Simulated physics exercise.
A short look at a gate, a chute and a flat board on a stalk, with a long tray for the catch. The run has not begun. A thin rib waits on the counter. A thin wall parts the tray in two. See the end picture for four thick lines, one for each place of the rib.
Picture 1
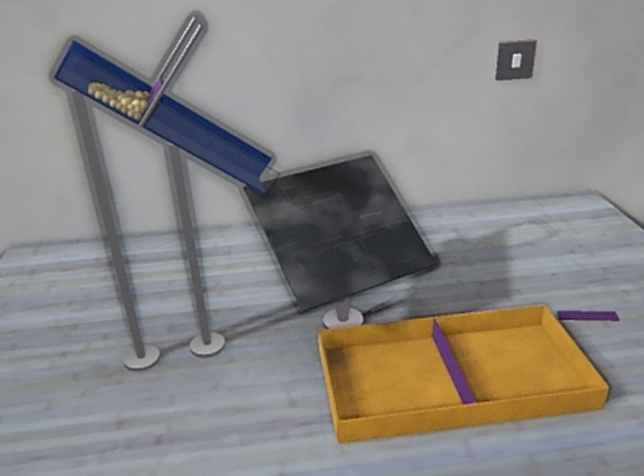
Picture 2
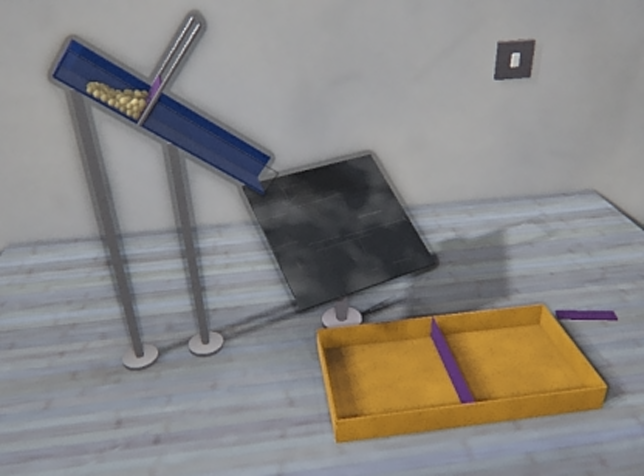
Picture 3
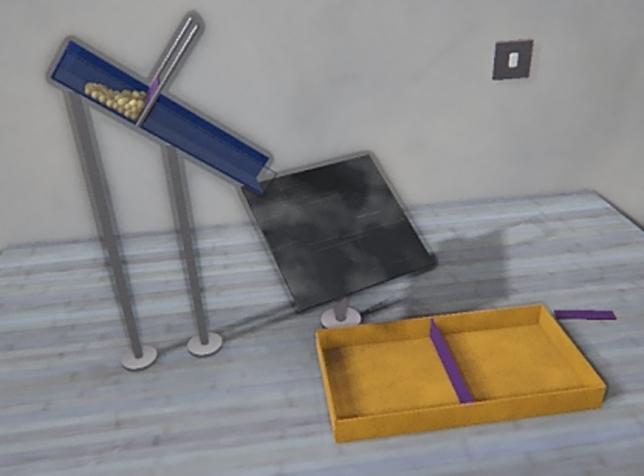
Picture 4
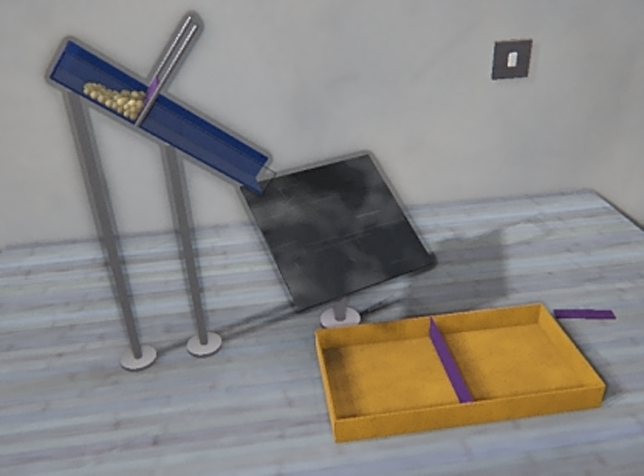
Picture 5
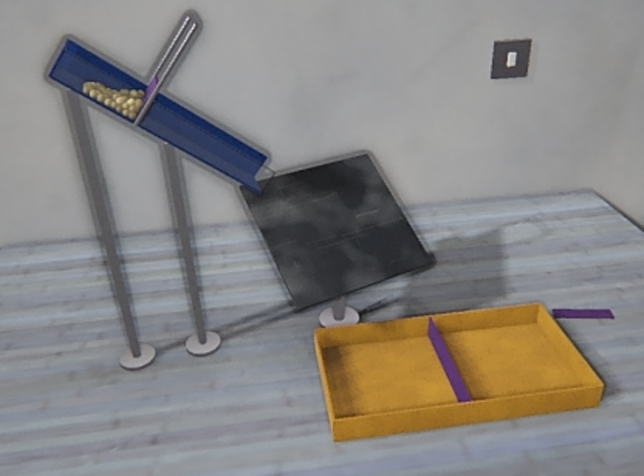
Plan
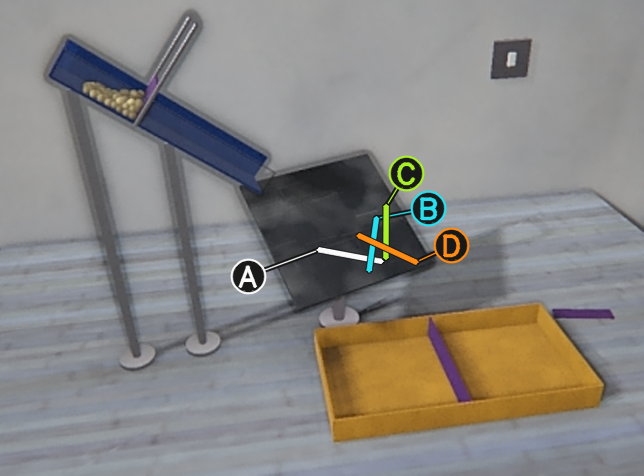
Pale beans sit still behind a gate in a blue chute above a dark tilted board.
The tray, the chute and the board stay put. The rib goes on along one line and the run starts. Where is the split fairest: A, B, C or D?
Go for D.
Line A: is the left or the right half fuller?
The right half.
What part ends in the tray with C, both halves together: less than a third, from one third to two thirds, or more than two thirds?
It is more than two thirds.
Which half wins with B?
Left.
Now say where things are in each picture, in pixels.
Load behind the gate (130, 101), soya beans; lip of the chute (262, 186), sloping fairly steeply, in the first picture.
Middle of the board (339, 224), tilted fairly steeply; middle of its low edge (372, 285); of its high edge (309, 169), in the second picture.
Front corners of the tray (335, 422) and (605, 386); front end of its middle wall (473, 404); gate still shut (156, 86), in the third picture.
Middle of the load (126, 101); lip (258, 186), in the fourth picture.
Middle of the load (125, 99); lip (257, 185), in the fifth picture.
On the marked copy, line A from (319, 249) to (381, 261); line B from (376, 218) to (369, 269); line C from (386, 206) to (385, 257); line D from (359, 235) to (415, 262).
Choosing A, of what is caught, about a tenth in the left half, almost all in the right.
Choosing B, of what is caught, almost all in the left half, just a few in the right.
Choosing C, of what is caught, the larger part in the left half, about a tenth in the right.
Choosing D, of what is caught, roughly half in the left half, roughly half in the right.
